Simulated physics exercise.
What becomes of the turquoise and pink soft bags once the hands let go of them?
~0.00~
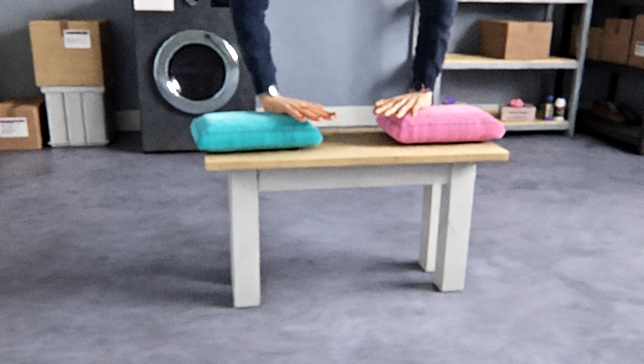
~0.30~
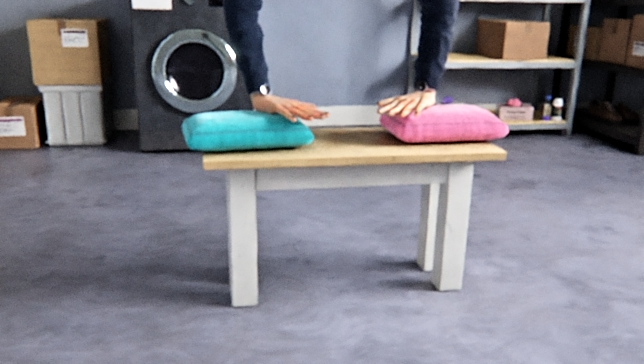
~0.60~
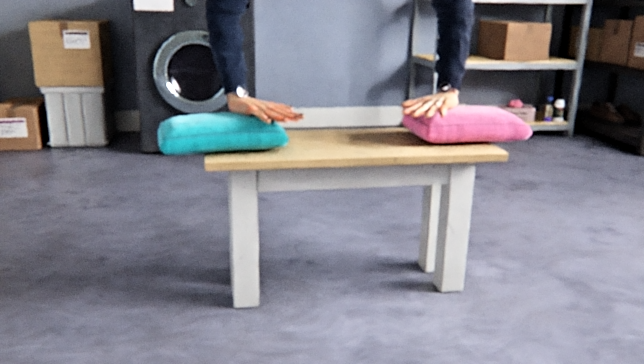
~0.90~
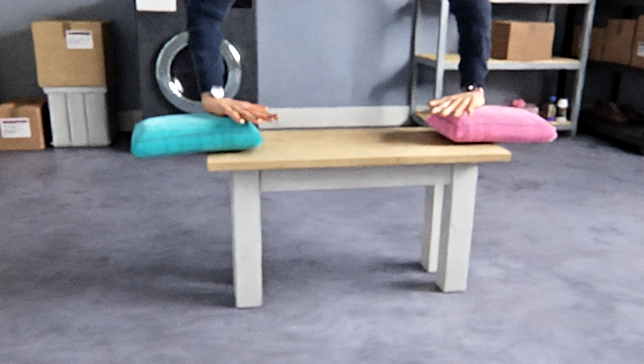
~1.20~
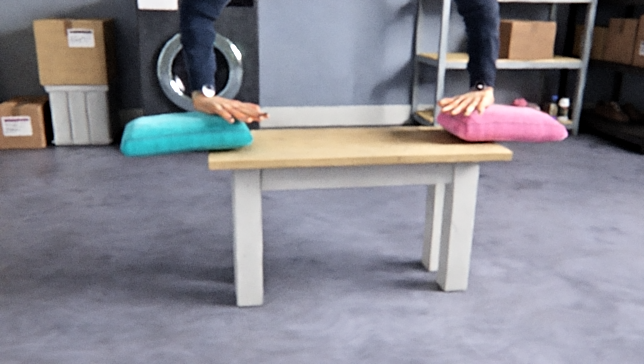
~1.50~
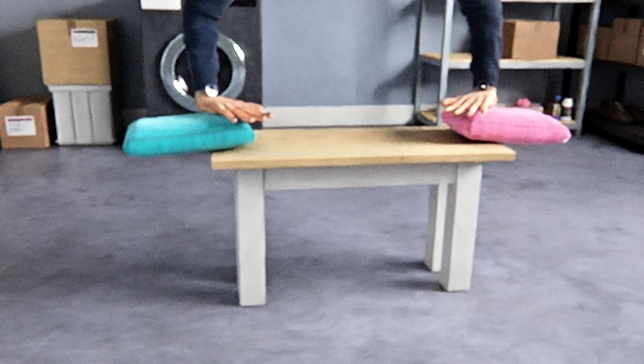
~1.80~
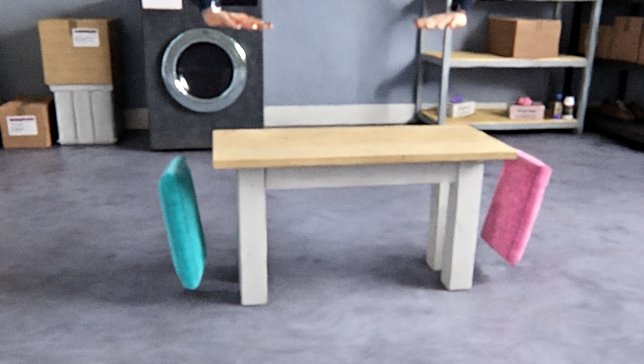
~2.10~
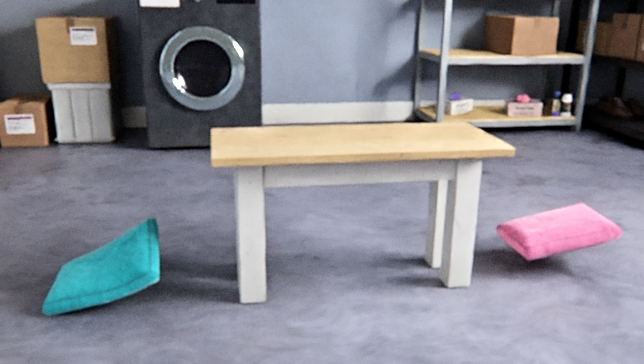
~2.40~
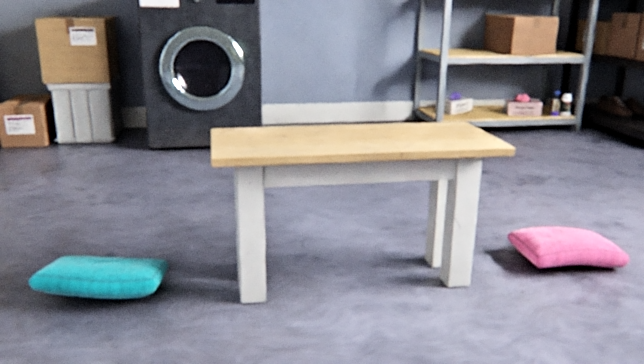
Neither stays on the bench. The turquoise bag drops off the left end and the pink bag slumps off the right end, and both finish on the floor.
A turquoise soft bag and a pink soft bag rest on a wooden bench with pale legs, a hand on top of each, in a room with a washing machine, boxes and shelves. The hands slide them apart, the turquoise one to the left and the pink one to the right, until both jut well past the ends. The hands then lift away, and both bags tip outwards and drop beside the bench. They land on the grey floor, one on each side, and settle flat, leaving the bench top empty.
